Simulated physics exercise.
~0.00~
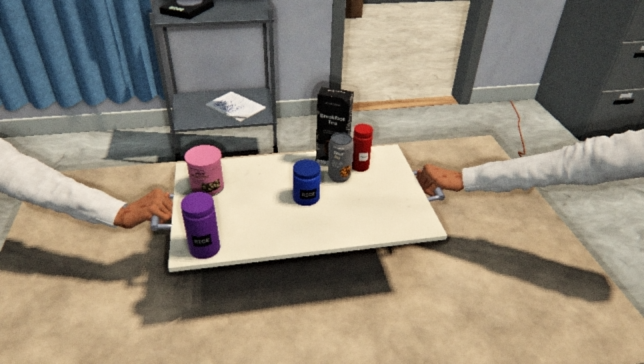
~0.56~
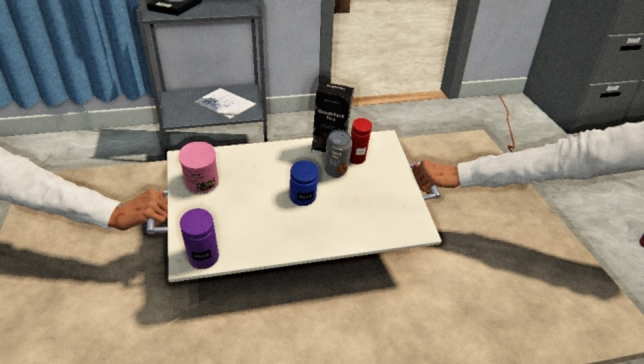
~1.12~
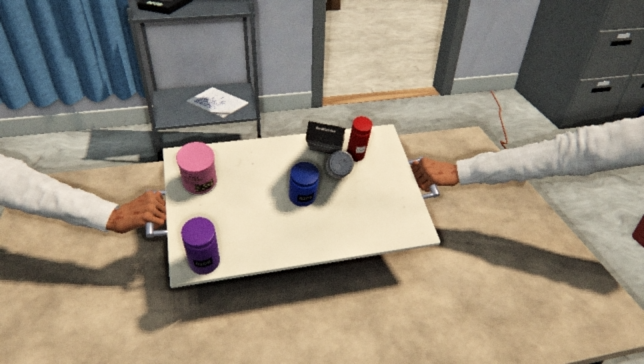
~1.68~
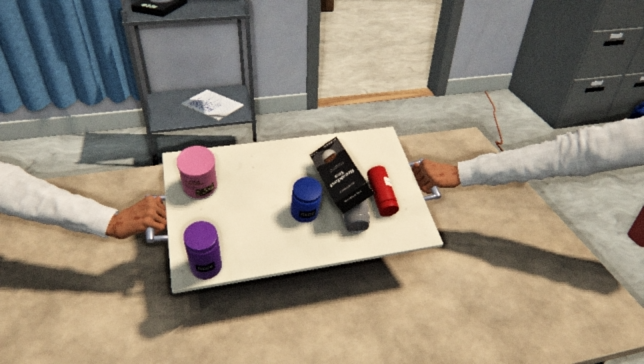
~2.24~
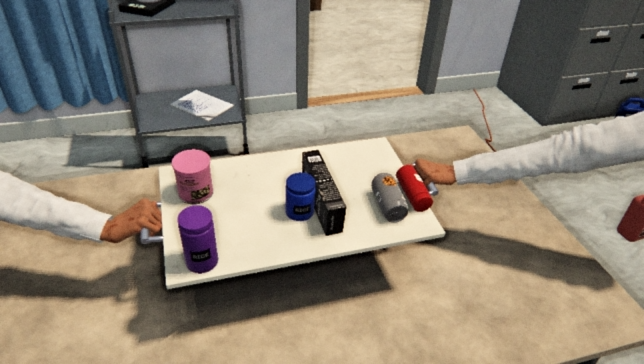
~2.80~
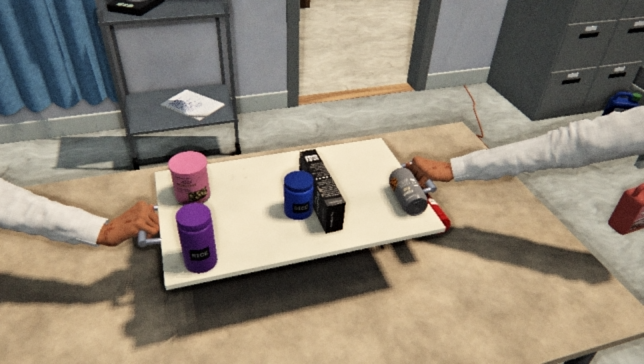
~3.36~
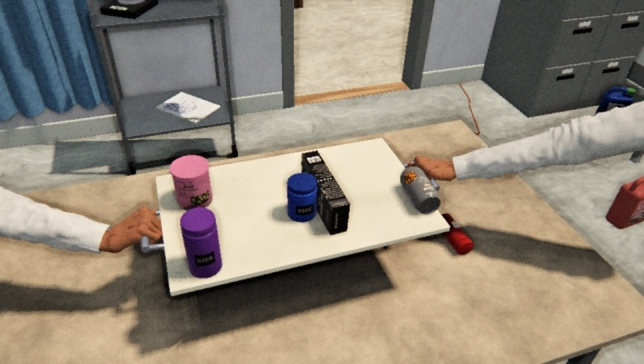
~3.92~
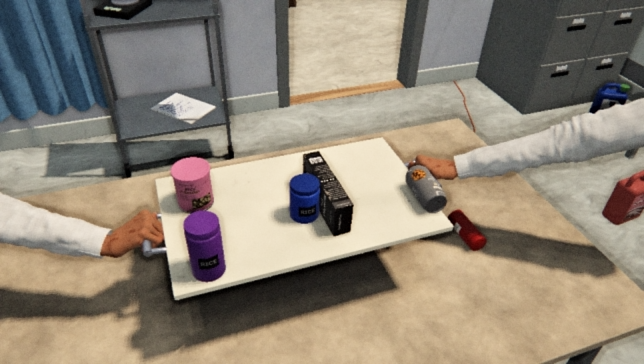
The footage shows two hands tilting a rimless white tray of six items toward the viewer, toppling the black packet, grey can and red shaker, then levelling it as the shaker rolls off the right side, leaving the packet and can lying beside three upright containers.
